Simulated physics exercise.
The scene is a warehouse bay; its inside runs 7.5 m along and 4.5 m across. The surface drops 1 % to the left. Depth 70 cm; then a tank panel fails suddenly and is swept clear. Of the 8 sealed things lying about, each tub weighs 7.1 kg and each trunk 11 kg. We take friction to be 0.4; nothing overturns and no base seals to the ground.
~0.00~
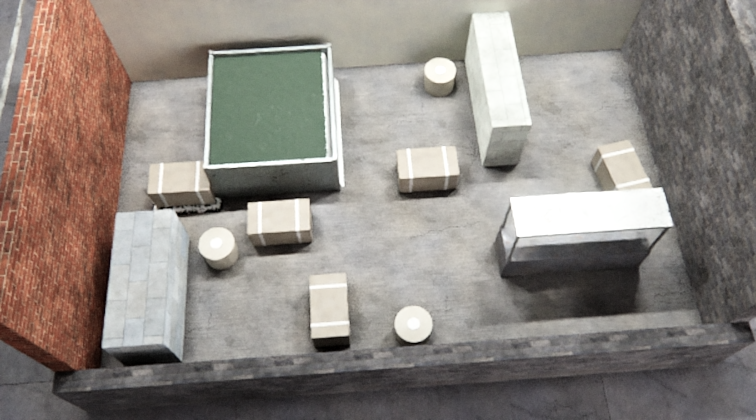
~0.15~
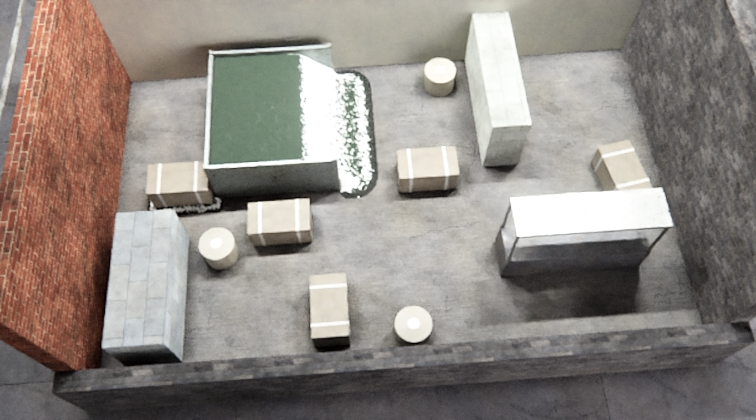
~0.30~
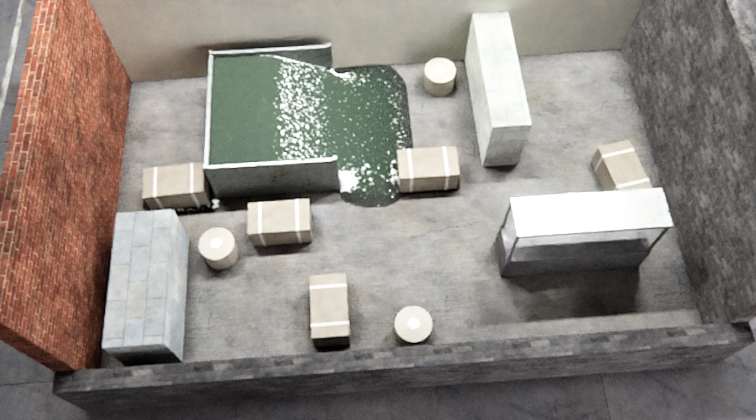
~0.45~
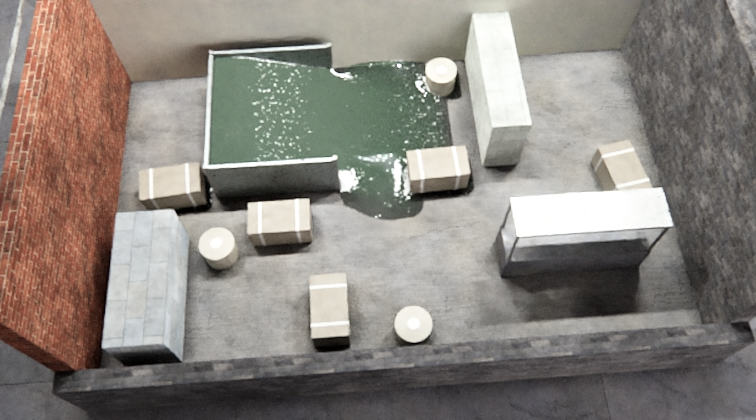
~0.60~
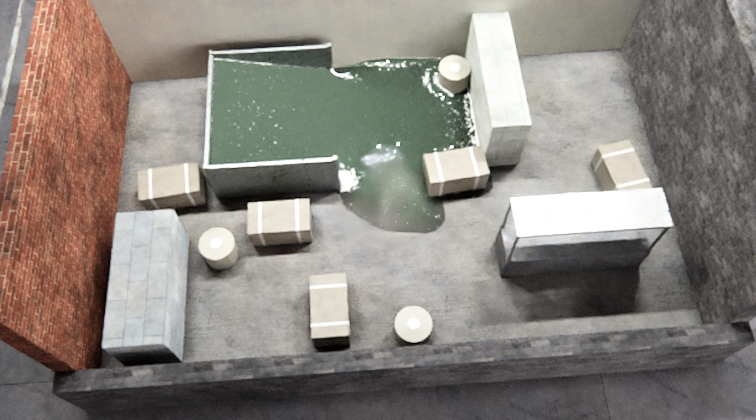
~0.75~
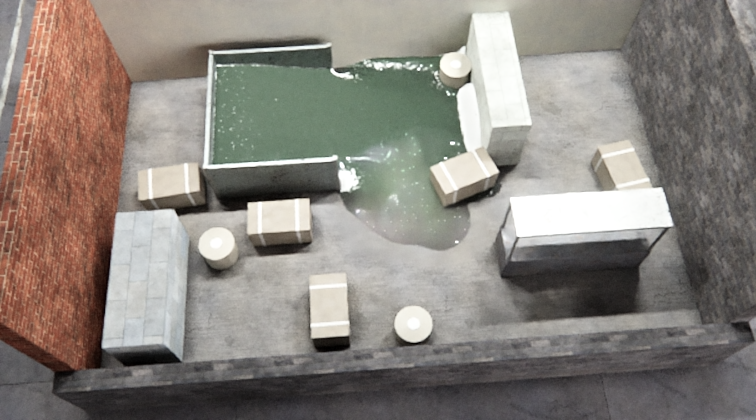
Green water burst out of the right side of a walled tank and spread across the gray floor, pushing a nearby box and then a round tub to the right, toward a tall pale block.
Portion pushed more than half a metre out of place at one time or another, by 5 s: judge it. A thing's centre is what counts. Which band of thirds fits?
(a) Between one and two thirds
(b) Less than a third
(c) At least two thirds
a, between one and two thirds.
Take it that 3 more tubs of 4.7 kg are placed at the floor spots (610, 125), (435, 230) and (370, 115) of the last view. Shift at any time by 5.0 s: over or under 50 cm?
Respectively: A bigger shift, a bigger shift, a bigger shift.
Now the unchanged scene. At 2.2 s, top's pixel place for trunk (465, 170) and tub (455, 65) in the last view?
(582, 186) and (417, 67), roughly.
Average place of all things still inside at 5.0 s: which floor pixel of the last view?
Near (330, 198).
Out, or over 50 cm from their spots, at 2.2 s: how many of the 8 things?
1 of them.
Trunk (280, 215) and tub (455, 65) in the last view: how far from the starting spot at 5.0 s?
First one 0 cm, second one 150 cm.
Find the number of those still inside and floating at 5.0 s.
Count at that moment: 4.
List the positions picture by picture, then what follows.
In the first picture, a trunk at (428, 162), on the bottom; a tub at (441, 70) rests on the ground; 3.0 m2 under water; 0 of 8 have shifted.
In the second picture, a trunk at (428, 162), on the bottom; a tub at (441, 70) rests on the ground; water covers 4.0 m2; 0 of 8 have shifted.
In the third picture, a trunk at (428, 162) rests on the ground; a tub at (441, 70), on the bottom; 5.2 m2 under water; 1 of 8 have shifted.
In the fourth picture, a trunk at (438, 163), on the bottom, 14 cm from its start; a tub at (442, 70) rests on the ground; 6.5 m2 under water; 2 of 8 have shifted.
In the fifth picture, a trunk at (457, 164) rests on the ground, 38 cm from its start; a tub at (455, 68), on the bottom, 21 cm from its start; water covers 7.6 m2; 3 of 8 have shifted.
In the sixth picture, a trunk at (465, 170) rests on the ground, 50 cm from its start; a tub at (456, 65), afloat, 23 cm from its start; water covers 8.4 m2; 3 of 8 have shifted.
After 1.1 s 1 of 8 are over 50 cm from their spots; 1 afloat.
After 2.2 s 1 of 8 are over 50 cm from their spots; 1 afloat.
After 3.5 s 4 of 8 are over 50 cm from their spots; 3 afloat.
After 5.0 s 5 of 8 are over 50 cm from their spots, and 5 have been at some point; 4 afloat.
